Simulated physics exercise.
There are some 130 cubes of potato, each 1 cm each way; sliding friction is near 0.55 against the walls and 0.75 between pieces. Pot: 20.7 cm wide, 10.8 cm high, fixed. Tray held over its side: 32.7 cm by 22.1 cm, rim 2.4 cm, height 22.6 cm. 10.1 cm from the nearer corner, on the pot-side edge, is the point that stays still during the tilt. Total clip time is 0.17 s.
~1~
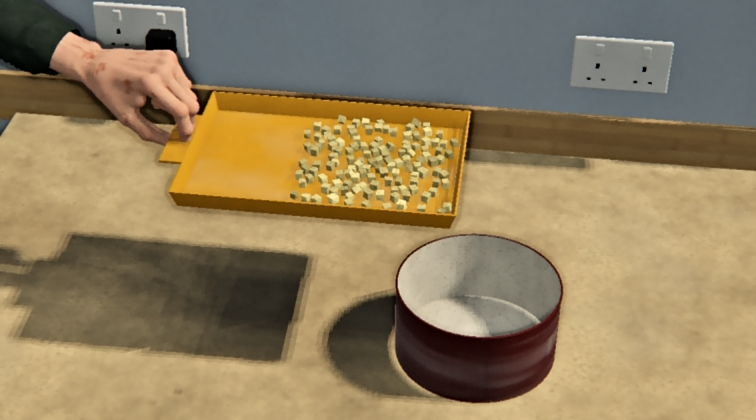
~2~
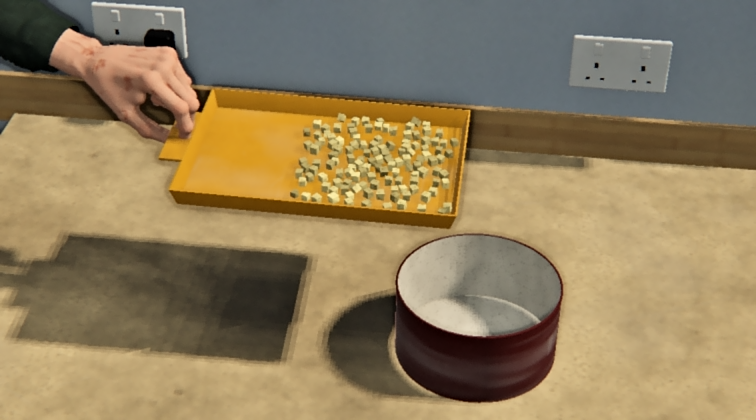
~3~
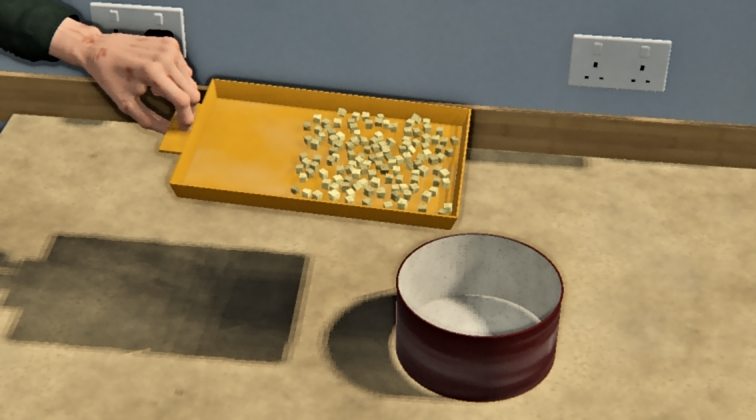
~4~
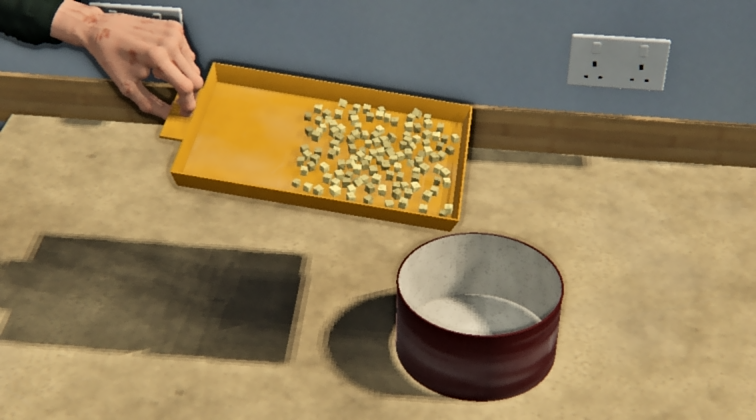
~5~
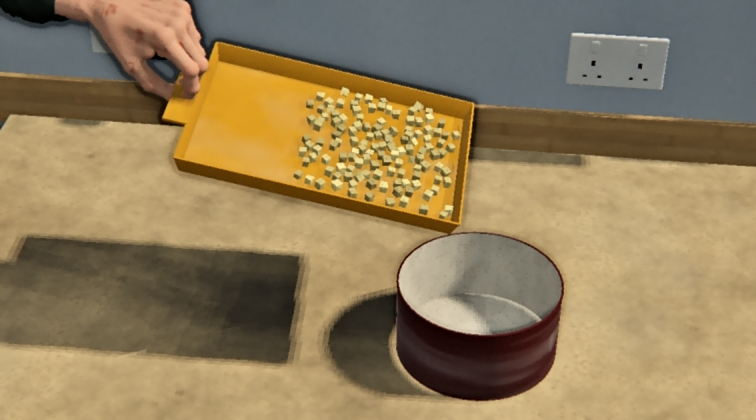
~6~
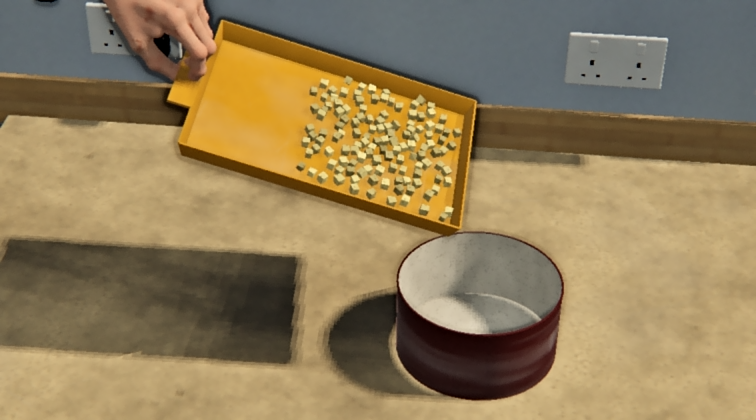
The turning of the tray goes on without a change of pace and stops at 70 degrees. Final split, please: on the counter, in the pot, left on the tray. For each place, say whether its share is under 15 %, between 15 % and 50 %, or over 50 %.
At the end, counter: I predict a token amount of the load, pot: I predict upwards of half of the load, tray: I predict a noticeable chunk of the load.
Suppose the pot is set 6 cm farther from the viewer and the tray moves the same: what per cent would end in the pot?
Roughly 25 per cent.
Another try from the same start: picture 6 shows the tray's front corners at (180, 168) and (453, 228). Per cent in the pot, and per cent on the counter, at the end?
The pot gets 65 and the counter 10.
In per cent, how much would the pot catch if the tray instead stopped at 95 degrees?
Around 100 %, I reckon.
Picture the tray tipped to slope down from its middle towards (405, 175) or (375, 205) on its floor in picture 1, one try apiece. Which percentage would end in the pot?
Approximately 35 percent, then 75 percent.
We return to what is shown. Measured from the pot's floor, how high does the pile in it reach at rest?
My guess is around 2.0 centimetres.
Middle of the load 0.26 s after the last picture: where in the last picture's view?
Roughly (433, 155).
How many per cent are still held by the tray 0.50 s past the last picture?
Of the load, some 45 percent.
Then, 0.16 s after the last picture, tilt 48 degrees; the tray holds 100 %, the pot 0 %.
Then, 0.26 s after the last picture, tilt 64 degrees; the tray holds 100 %, the pot 0 %.
Then, 0.50 s after the last picture, tilt 70 degrees; the tray holds 45 %, the pot 35 %.
In the end, counter 0 %, pot 75 %, tray 25 %.
